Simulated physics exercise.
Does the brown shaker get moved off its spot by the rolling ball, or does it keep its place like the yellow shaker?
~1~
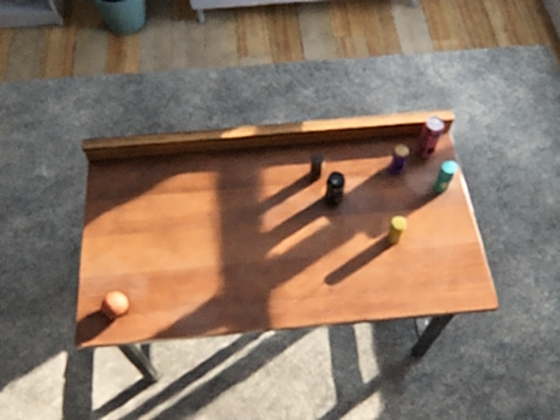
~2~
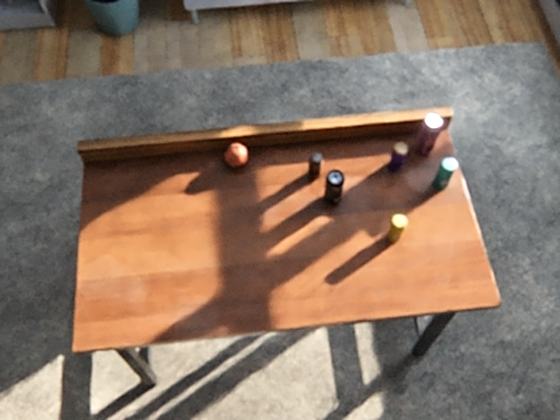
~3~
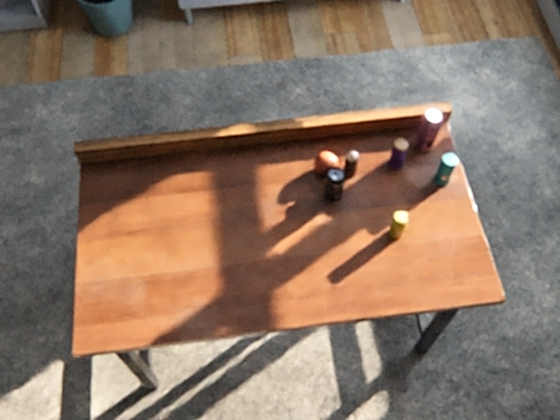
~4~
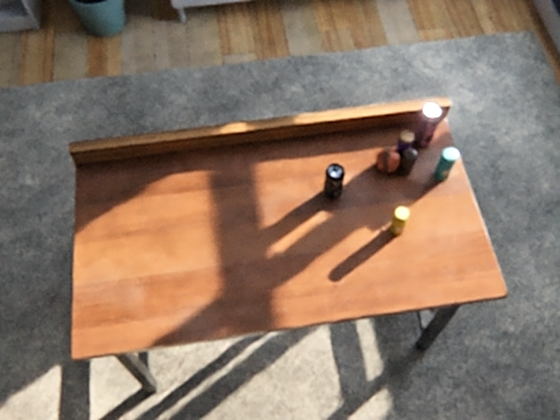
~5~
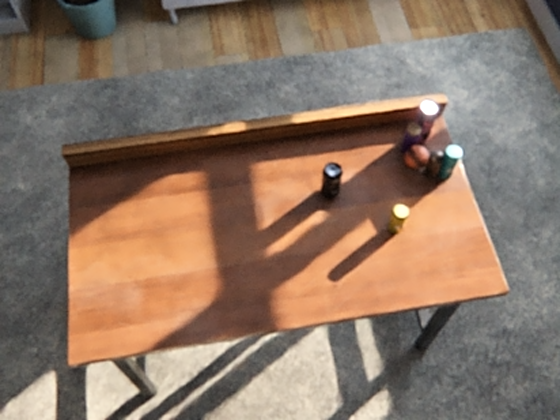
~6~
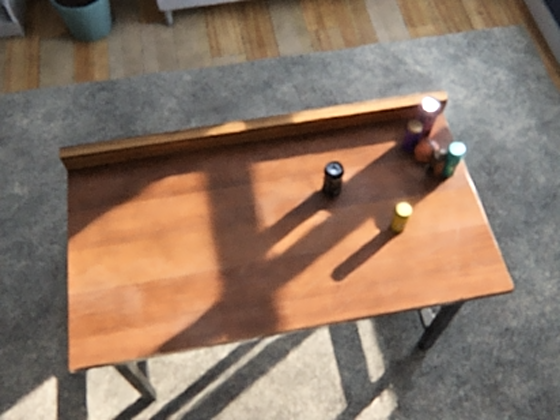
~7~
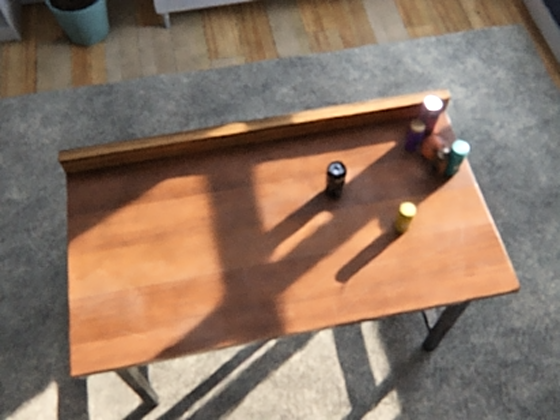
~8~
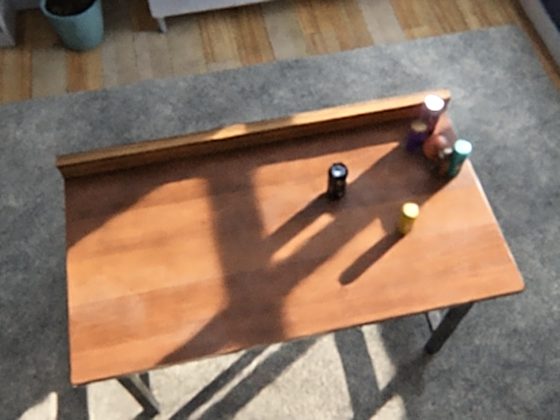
The brown shaker is pushed to the right and ends in a different spot, still upright, while the yellow shaker keeps its place.
